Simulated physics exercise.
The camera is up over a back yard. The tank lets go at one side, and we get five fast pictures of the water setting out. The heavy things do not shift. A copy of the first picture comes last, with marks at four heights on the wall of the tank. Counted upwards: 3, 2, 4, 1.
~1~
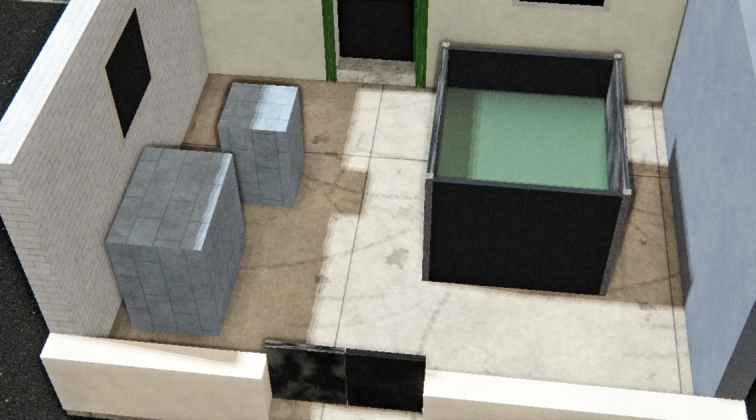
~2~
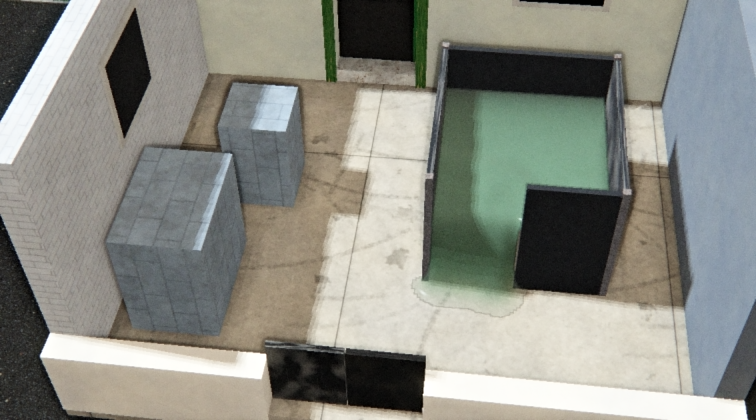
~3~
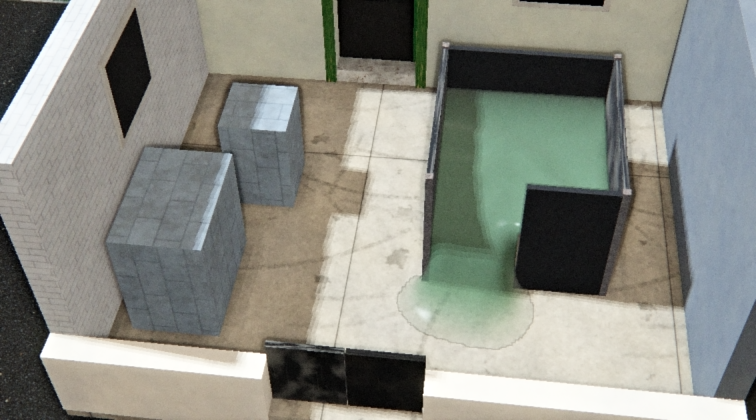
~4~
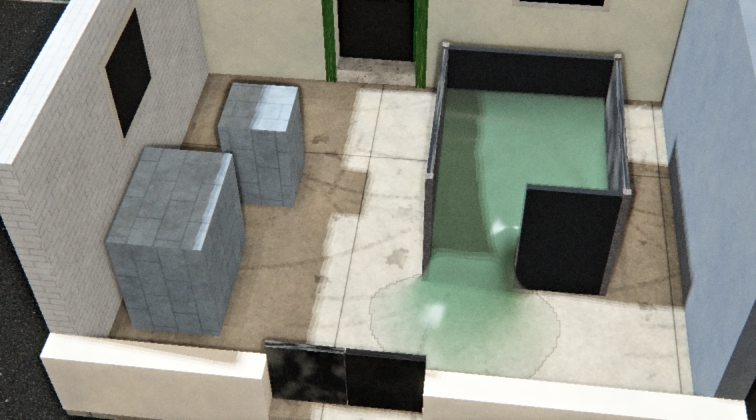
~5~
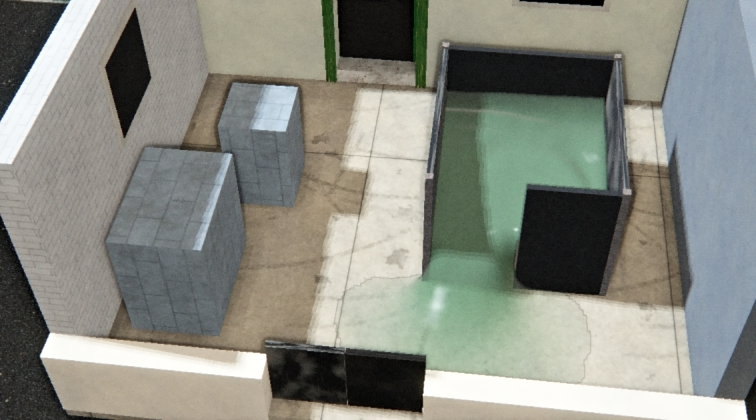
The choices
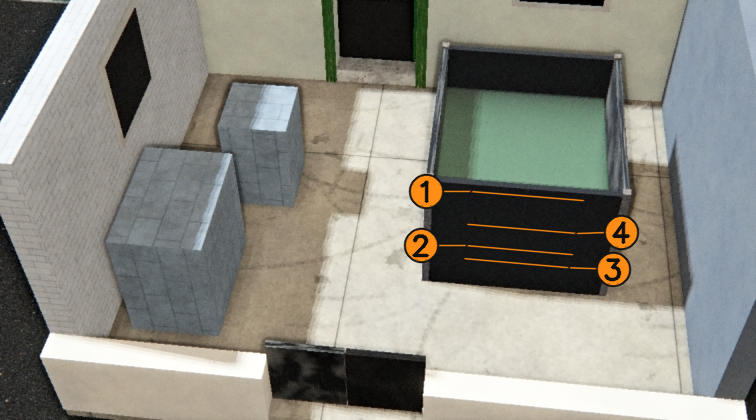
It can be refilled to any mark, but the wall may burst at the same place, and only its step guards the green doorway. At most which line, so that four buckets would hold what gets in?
Choose 4.
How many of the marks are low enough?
Three of the four.
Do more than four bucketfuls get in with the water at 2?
No, that is safe.
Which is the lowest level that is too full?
That is level 1.
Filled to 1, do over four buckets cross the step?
Yes.
On the marked copy, 1 at (526, 196); 2 at (518, 250); 3 at (517, 263); 4 at (521, 228); from the bottom up 3, 2, 4, 1.
Choosing 1, about 12 bucketfuls get in.
Choosing 2, nothing gets over.
Choosing 3, nothing gets over.
Choosing 4, a splash gets over, under a bucket.
